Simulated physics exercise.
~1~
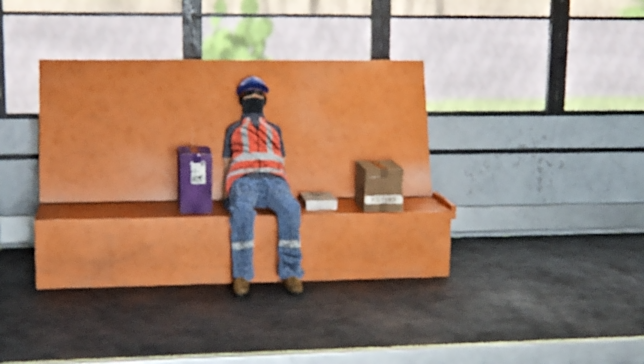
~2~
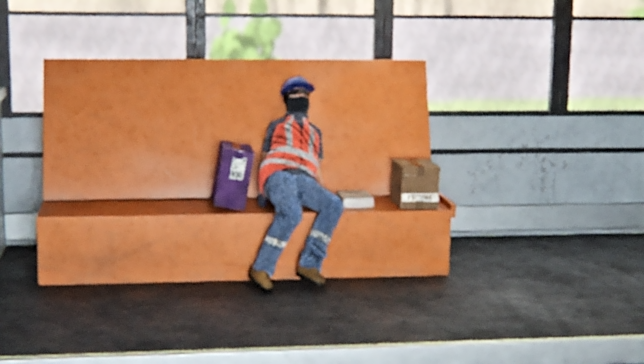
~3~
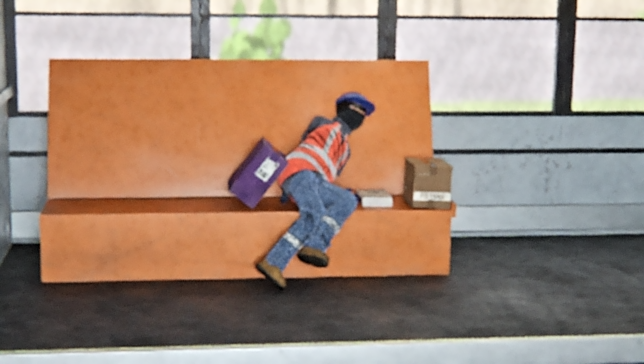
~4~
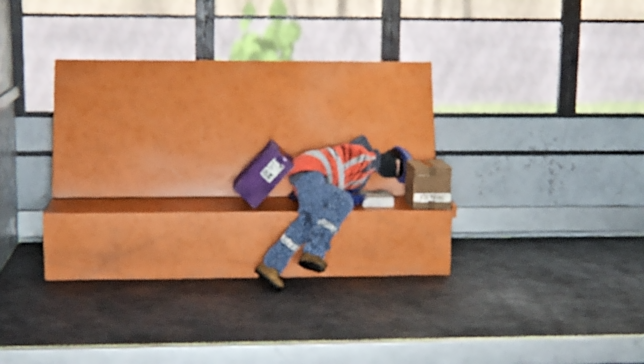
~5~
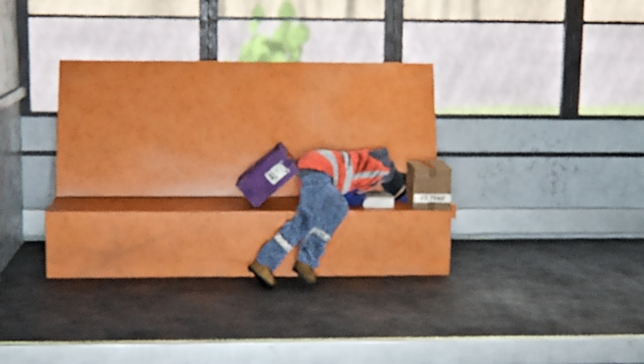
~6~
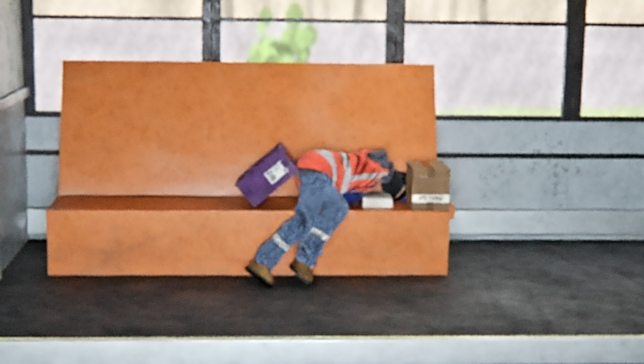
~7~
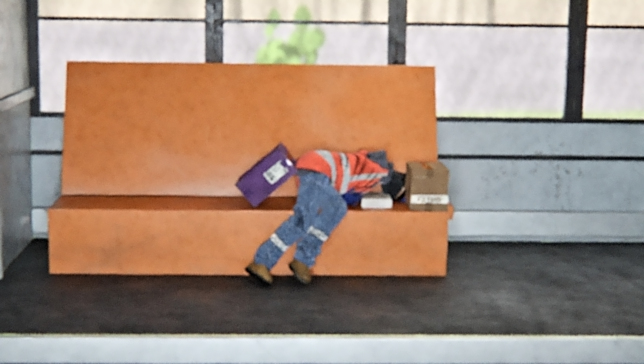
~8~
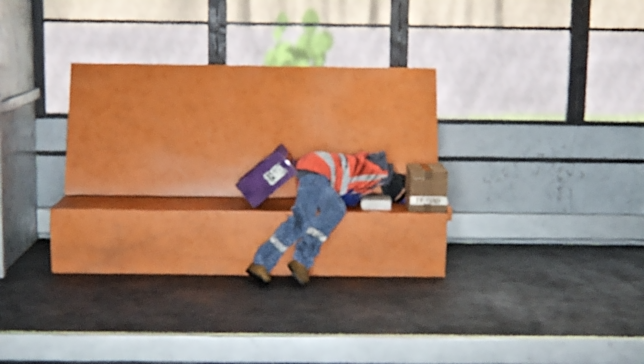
Seated figure in orange vest and blue helmet sliding right with the bags, then toppling sideways and lying slumped beside brown box.
